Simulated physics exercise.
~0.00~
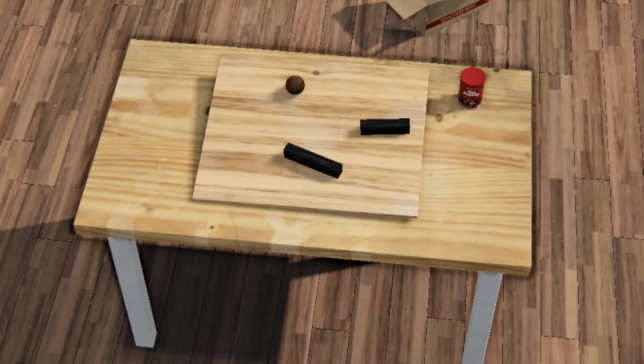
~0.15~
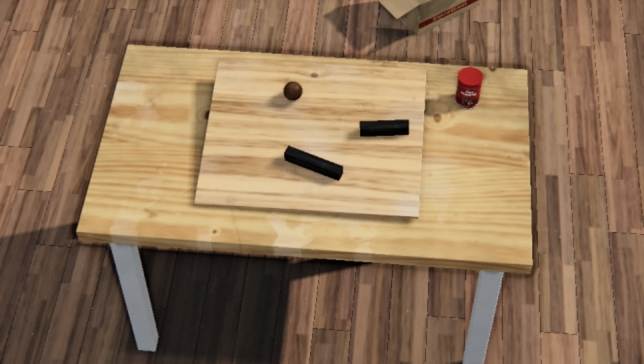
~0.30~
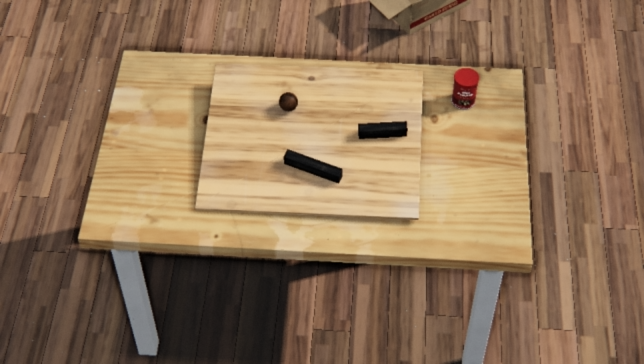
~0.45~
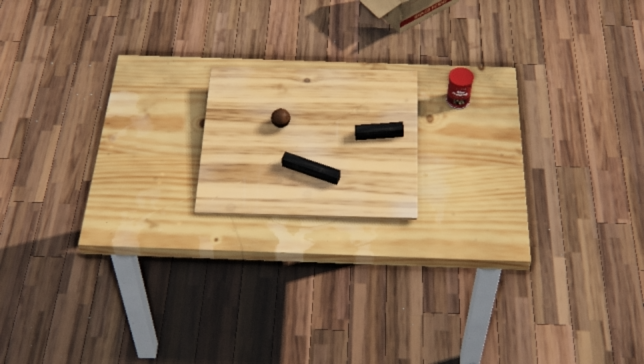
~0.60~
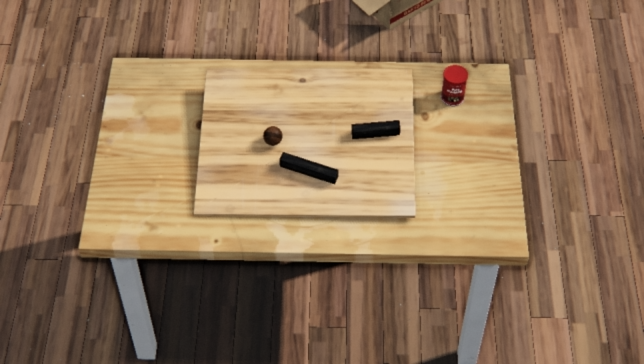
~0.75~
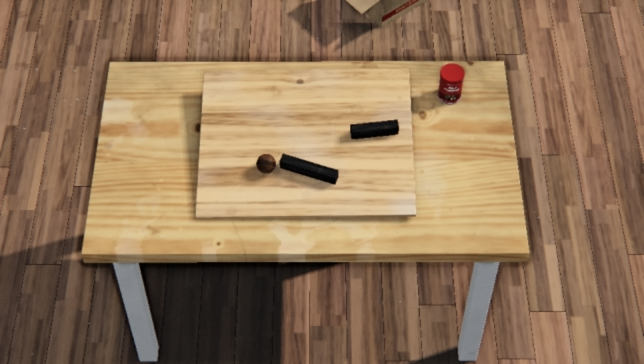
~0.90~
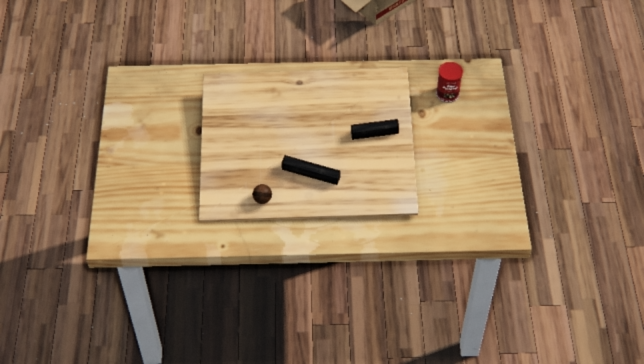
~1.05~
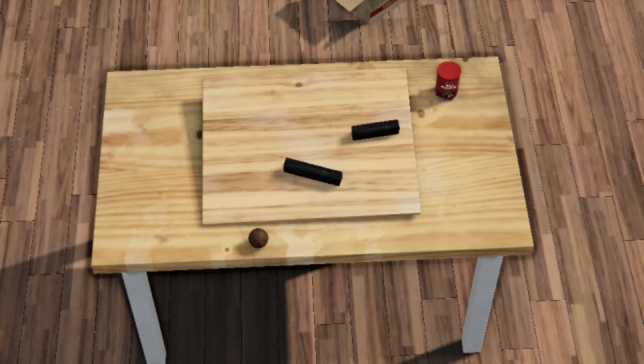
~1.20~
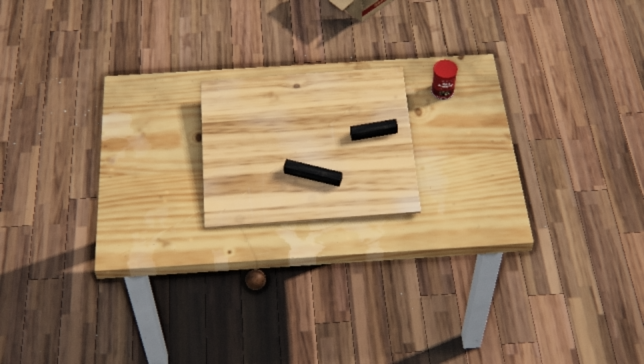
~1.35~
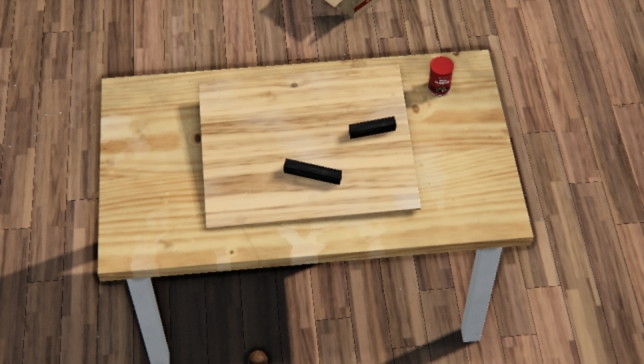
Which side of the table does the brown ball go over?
It goes over the near side, the long edge closest to the viewer, and drops toward the floor.
